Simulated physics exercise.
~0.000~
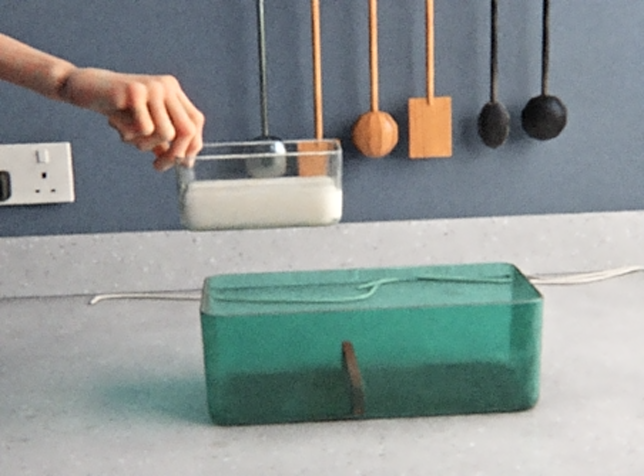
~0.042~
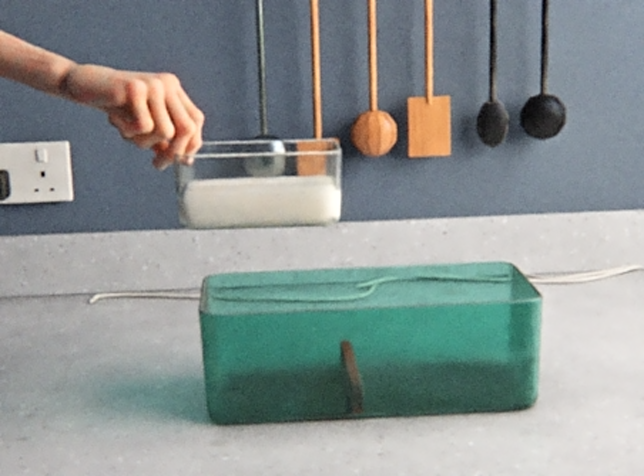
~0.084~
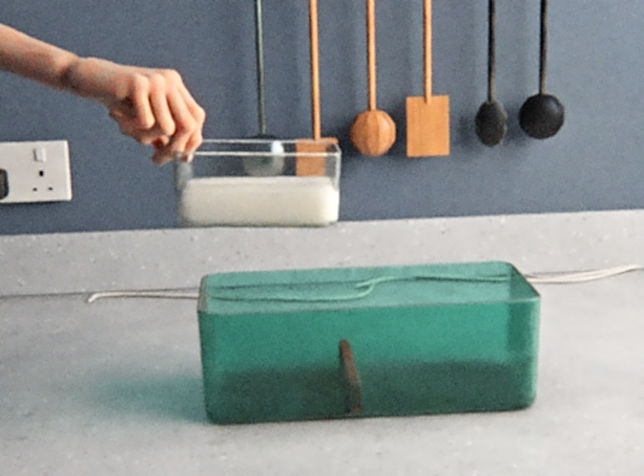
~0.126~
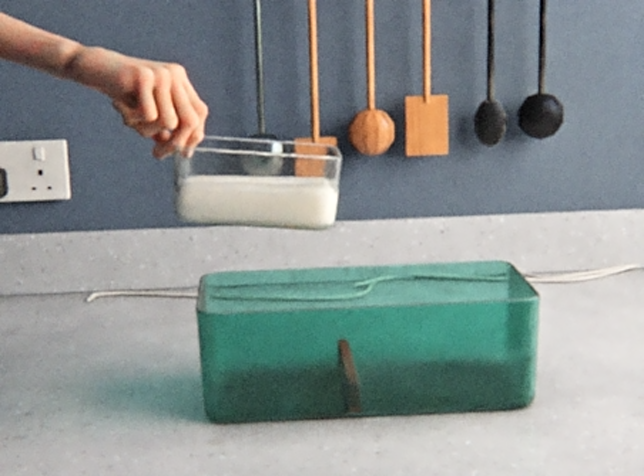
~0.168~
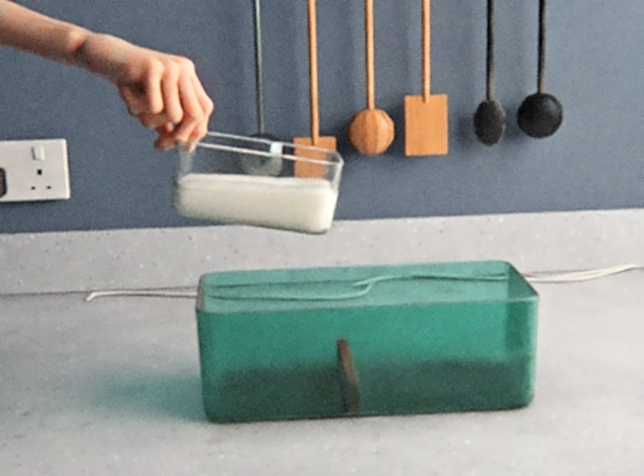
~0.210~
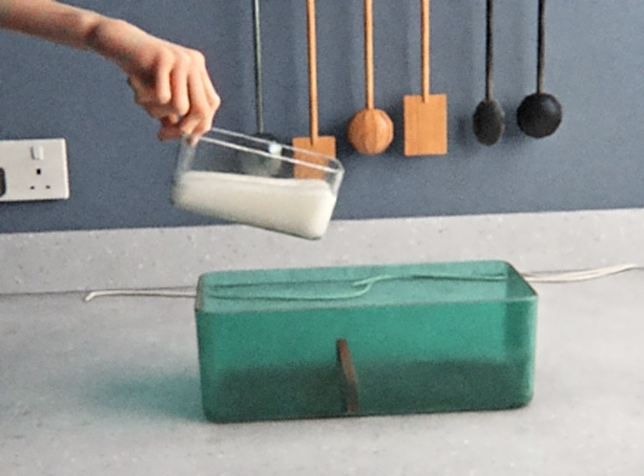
A clear oblong tub of milk, held by a hand at its left end, starts level and tilts gradually down to the right above a green long basin with a low wall inside, which stays still on the grey counter.
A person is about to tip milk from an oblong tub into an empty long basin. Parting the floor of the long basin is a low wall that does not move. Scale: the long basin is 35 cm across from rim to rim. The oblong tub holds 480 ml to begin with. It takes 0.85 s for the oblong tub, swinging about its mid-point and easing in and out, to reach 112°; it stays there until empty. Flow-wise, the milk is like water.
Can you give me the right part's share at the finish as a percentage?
Sure, about 65 percent.
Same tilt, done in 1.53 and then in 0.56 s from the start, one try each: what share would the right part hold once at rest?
The first try gives 70 percent and the second 65 percent.
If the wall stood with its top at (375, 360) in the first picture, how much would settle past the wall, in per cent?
Then roughly 50 per cent would end up there.
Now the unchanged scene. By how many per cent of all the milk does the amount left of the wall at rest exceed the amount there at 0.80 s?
Roughly 12 in a hundred.
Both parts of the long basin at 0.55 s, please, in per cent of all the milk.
Around 0 on the left side and 22 on the right side.
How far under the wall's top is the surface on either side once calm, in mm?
The left side gives some 24 mm, the right side some 20 mm.
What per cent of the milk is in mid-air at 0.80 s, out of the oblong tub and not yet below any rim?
Roughly 4 %.
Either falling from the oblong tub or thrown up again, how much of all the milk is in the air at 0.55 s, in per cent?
Near 40 in a hundred.
By 0.55 s the tilt is 81° and 37 per cent is still to pour, 0 is left of the wall and 22 right of it.
By 0.80 s the tilt is 111° and 9 per cent is still to pour, 22 is left of the wall and 65 right of it.
By 1.07 s the tilt is 112° and 0 per cent is still to pour, 34 is left of the wall and 65 right of it.
By 1.35 s the tilt is 112° and 0 per cent is still to pour, 34 is left of the wall and 65 right of it.
At rest 34 per cent lies left of the wall, 65 right of it and 1 outside.
